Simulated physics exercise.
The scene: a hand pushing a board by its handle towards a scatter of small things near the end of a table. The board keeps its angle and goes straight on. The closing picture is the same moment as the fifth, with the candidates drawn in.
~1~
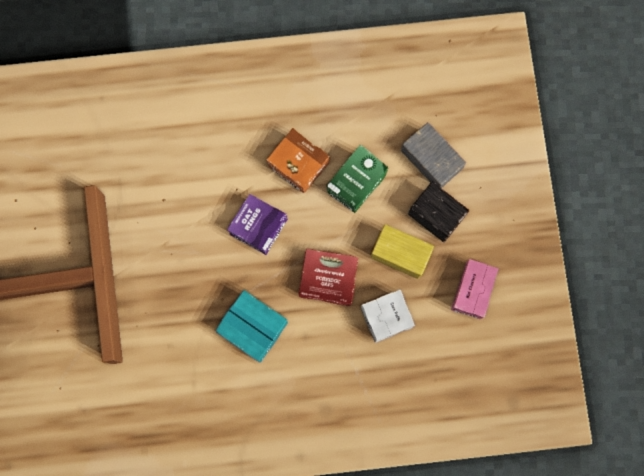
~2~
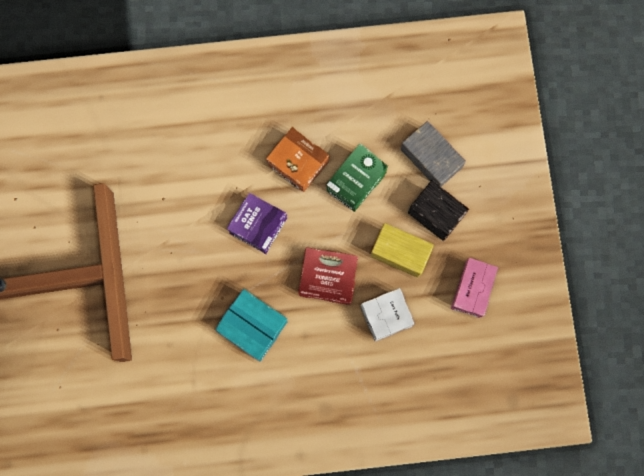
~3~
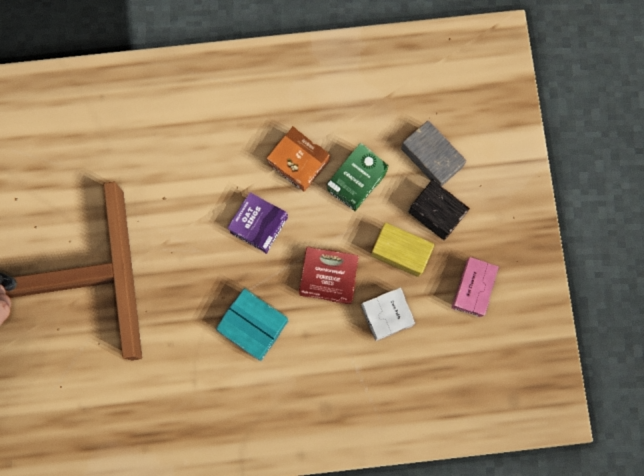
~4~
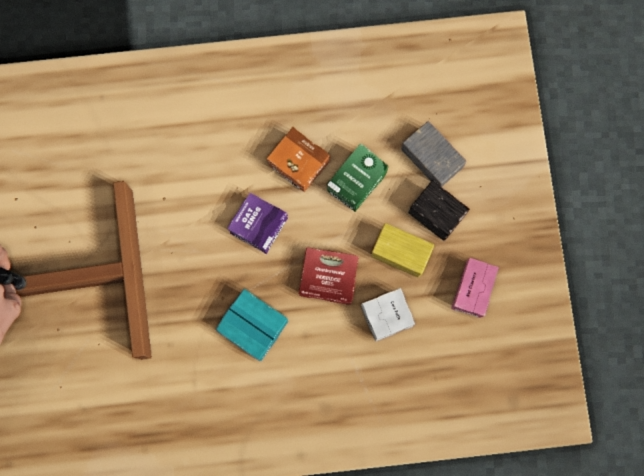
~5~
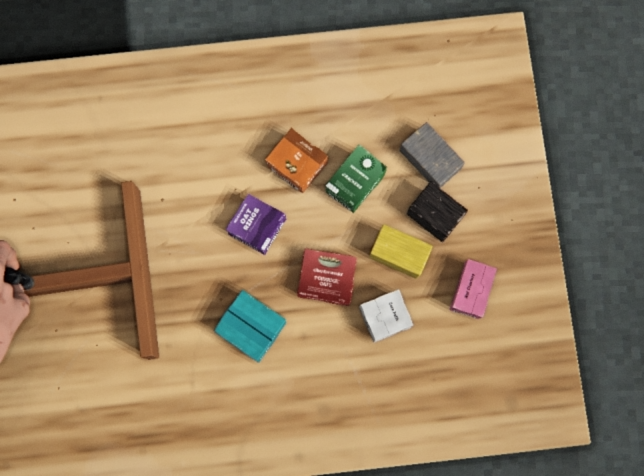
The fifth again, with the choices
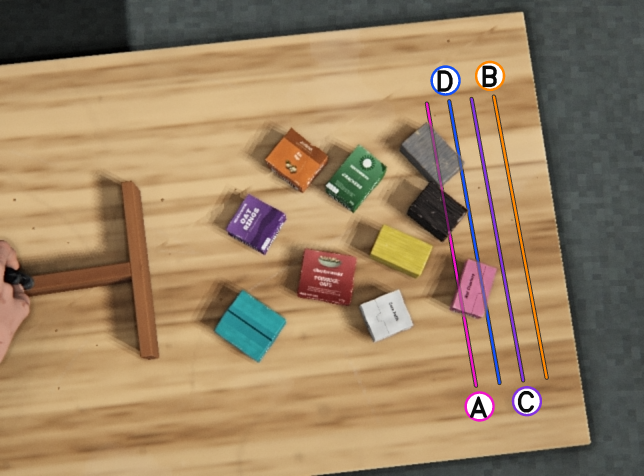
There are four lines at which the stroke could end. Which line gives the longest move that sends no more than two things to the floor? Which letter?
Line D.
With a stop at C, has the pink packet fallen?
Yes.
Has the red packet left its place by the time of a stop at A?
Yes.
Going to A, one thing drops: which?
The pink packet goes over.
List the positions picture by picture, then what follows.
In the first picture, grey block (433, 157); red packet (329, 278); black block (438, 212).
In the second picture, board (108, 270); yellow block (402, 251).
In the third picture, board (119, 268); orange box (299, 160).
In the fourth picture, board (128, 268); white packet (388, 315).
In the fifth picture, board (136, 268); green packet (356, 179); grey block (432, 157); red packet (328, 278).
On the marked copy, A at (451, 241); B at (520, 234); C at (497, 236); D at (474, 239).
Following D. Soon after the start, board (259, 254); turquoise box (311, 314); purple packet (292, 215).
Later, board (380, 241); pink packet (519, 296); grey block (481, 140).
In the end, board (475, 231); pink packet over the edge; yellow block over the edge; two fallen.
As for the rest, A is within the limit but short; B drops five; C drops four.
